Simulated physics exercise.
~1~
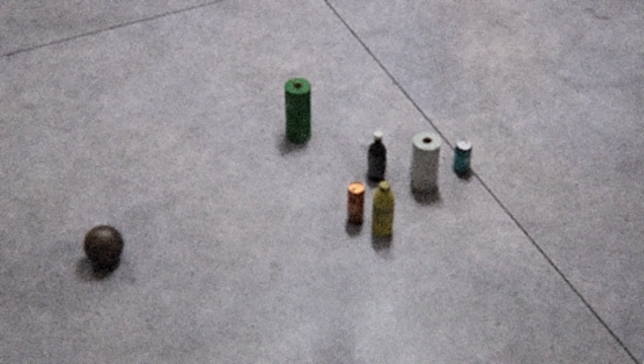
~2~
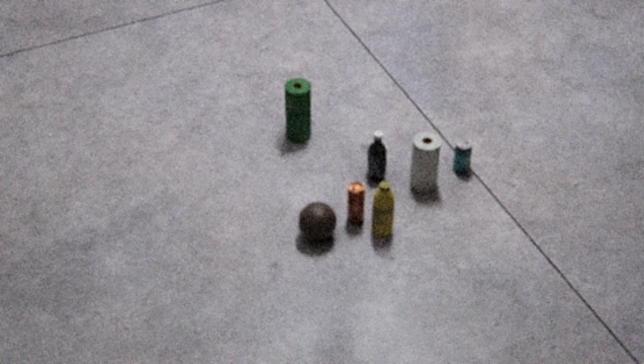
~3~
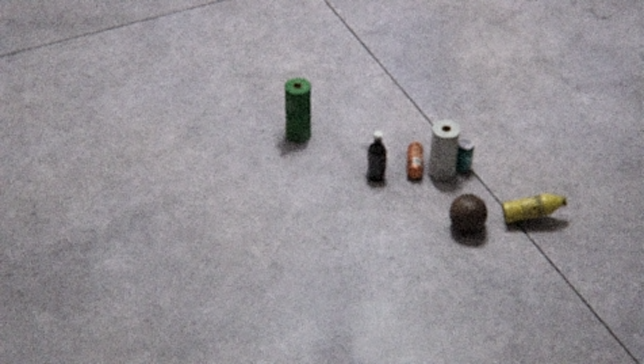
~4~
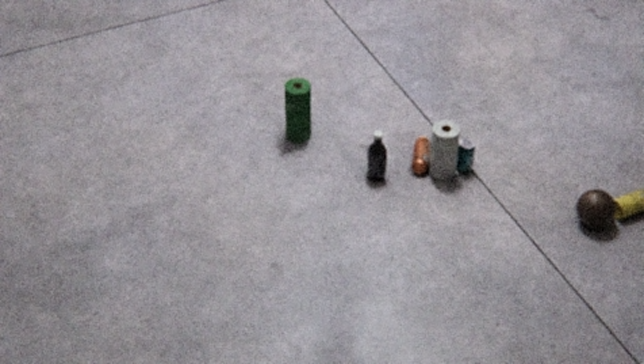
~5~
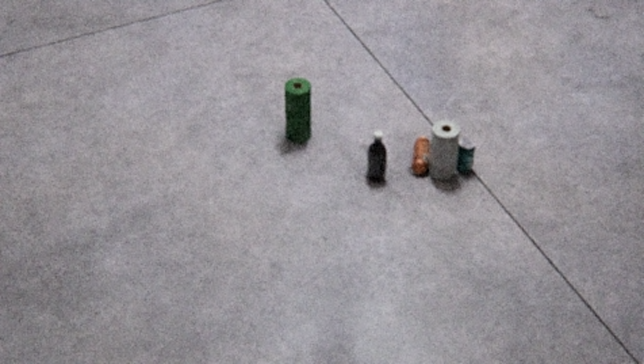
On a gray concrete floor, a brown ball rolled right into an orange can and a yellow bottle, toppling both and shifting a white roll slightly, then left view along with the bottle, while the can lay beside the upright roll.
